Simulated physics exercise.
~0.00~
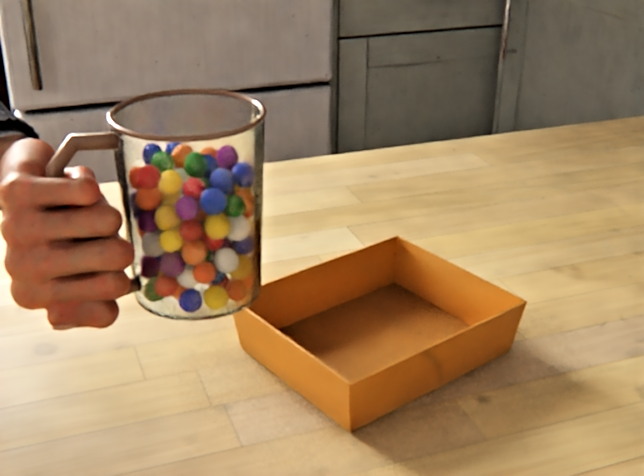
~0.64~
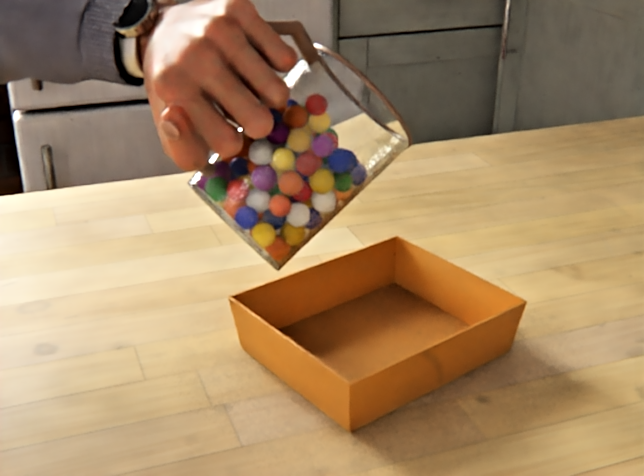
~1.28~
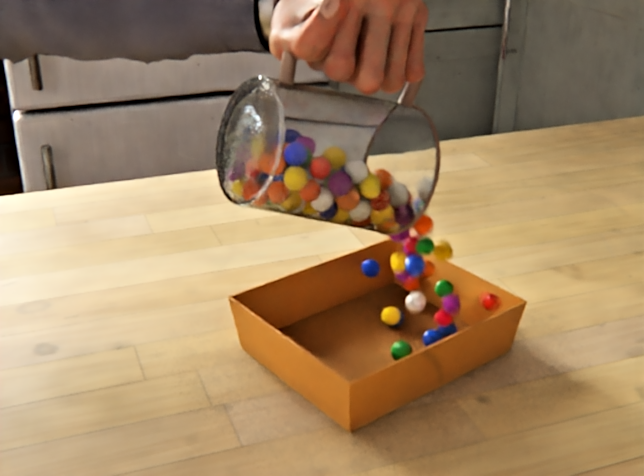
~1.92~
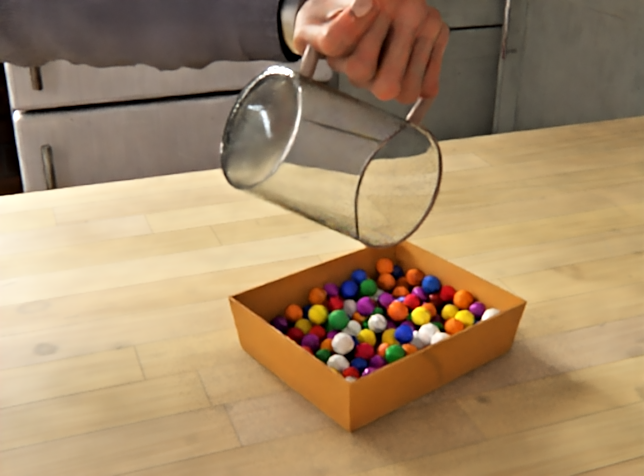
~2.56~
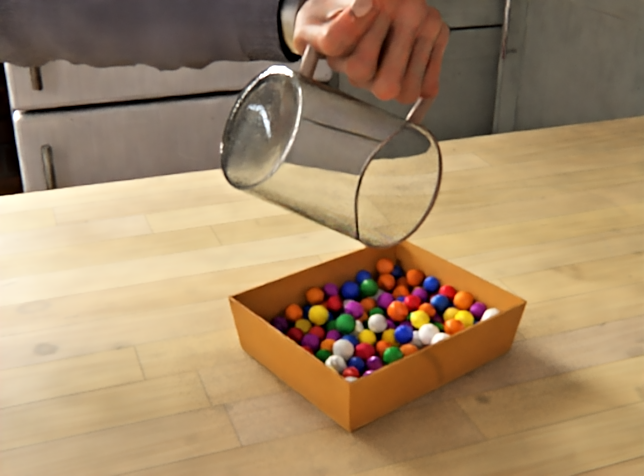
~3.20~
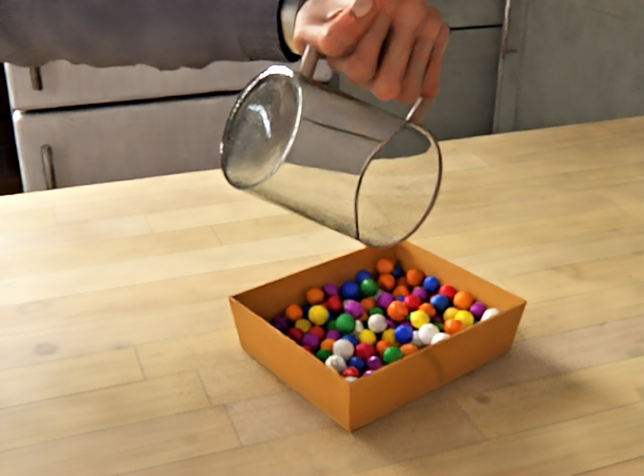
A hand holds a clear cup by its handle, full of small balls in red, blue, yellow, green, purple, orange and white, at the left above a pale wooden table. Seen from slightly above, an open orange tin stands on the table, with light grey cabinets behind. The hand carries the cup right and over the tin, tilting it until it lies on its side and balls spill from its mouth. It tips further, emptying the cup. At the end the balls lie spread inside the tin, none on the table, while the hand holds the empty cup still above.
